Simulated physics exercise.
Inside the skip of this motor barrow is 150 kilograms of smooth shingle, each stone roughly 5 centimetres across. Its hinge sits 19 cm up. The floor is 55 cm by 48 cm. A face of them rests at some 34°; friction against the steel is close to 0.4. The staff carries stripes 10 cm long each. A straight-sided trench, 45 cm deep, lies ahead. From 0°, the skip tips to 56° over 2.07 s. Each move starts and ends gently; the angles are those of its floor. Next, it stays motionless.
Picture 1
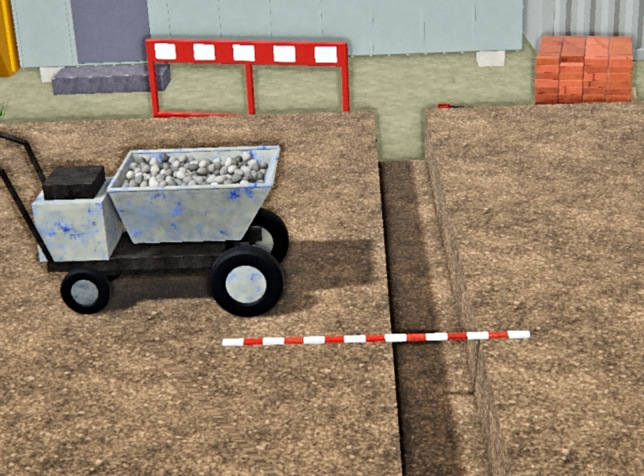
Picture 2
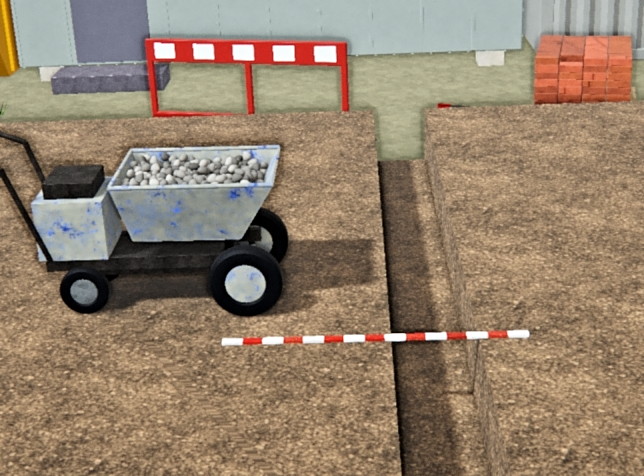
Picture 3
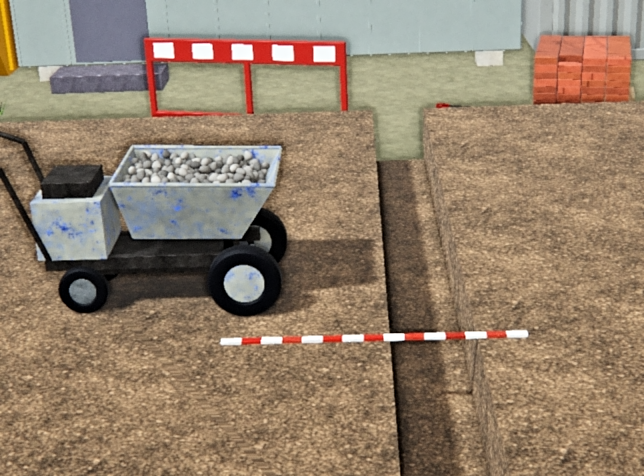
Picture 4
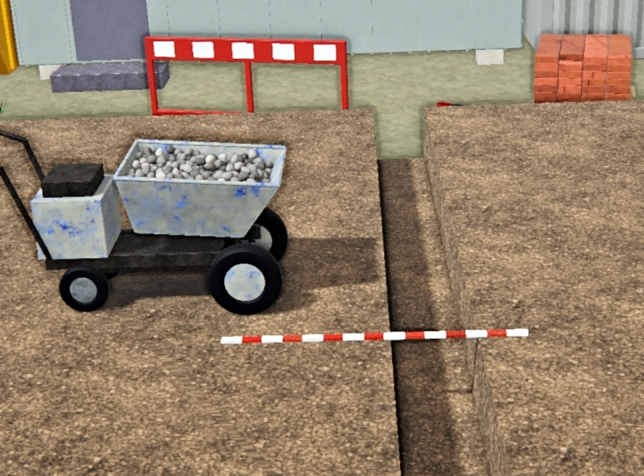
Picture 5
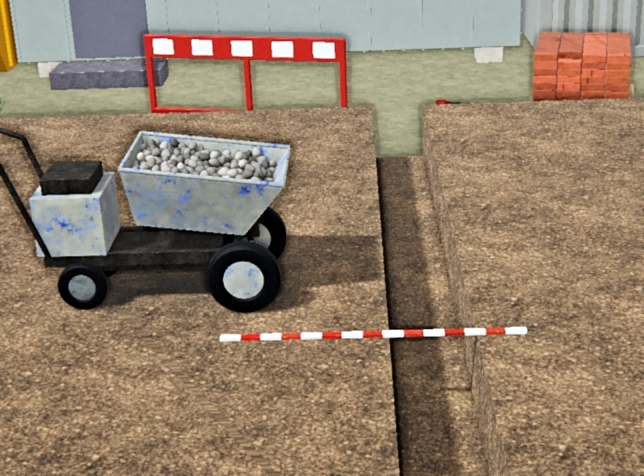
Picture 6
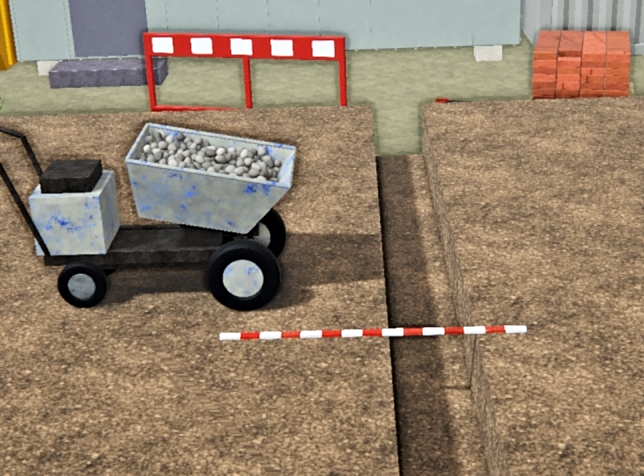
A small dumper beside a trench slowly tilts its stone-filled skip slightly to the right.
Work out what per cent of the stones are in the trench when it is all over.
It comes to roughly 37 per cent.
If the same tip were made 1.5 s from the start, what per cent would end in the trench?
Near 40 per cent.
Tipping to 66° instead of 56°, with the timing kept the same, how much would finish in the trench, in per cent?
Then roughly 70 percent.
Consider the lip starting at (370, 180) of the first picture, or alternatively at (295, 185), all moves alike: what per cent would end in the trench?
30 % and 50 %.
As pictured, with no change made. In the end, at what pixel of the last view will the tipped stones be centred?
(411, 346).
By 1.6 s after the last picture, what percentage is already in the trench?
Some 10 per cent.
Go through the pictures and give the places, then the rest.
In the first frame, the skip is at 0°, its lip at (272, 185); the top of the load is at (174, 167).
In the second frame, lip at (272, 185), floor tilted 1°, highest stones at (174, 166).
In the third frame, the skip is at 2°, its lip at (274, 185); the top of the load is at (171, 163).
In the fourth frame, the skip is at 4°, its lip at (279, 186); the top of the load is at (162, 158).
In the fifth frame, the skip is at 8°, its lip at (284, 185); the top of the load is at (156, 150).
In the sixth frame, lip at (290, 187), floor tilted 11°, highest stones at (159, 143).
Then, 0.9 s after the last picture the floor is at 47°, 100 % in the skip; the foremost stones are at (341, 215).
Then, 1.6 s after the last picture the floor is at 56°, 81 % in the skip, 11 % short of the trench, 9 % in the trench; the foremost stones are at (451, 359).
Then, 1.9 s after the last picture the floor is at 56°, 68 % in the skip, 13 % short of the trench, 19 % in the trench; the foremost stones are at (461, 358).
Then, 3.9 s after the last picture the floor is at 56°, 44 % in the skip, 18 % short of the trench, 37 % in the trench; the foremost stones are at (460, 350).
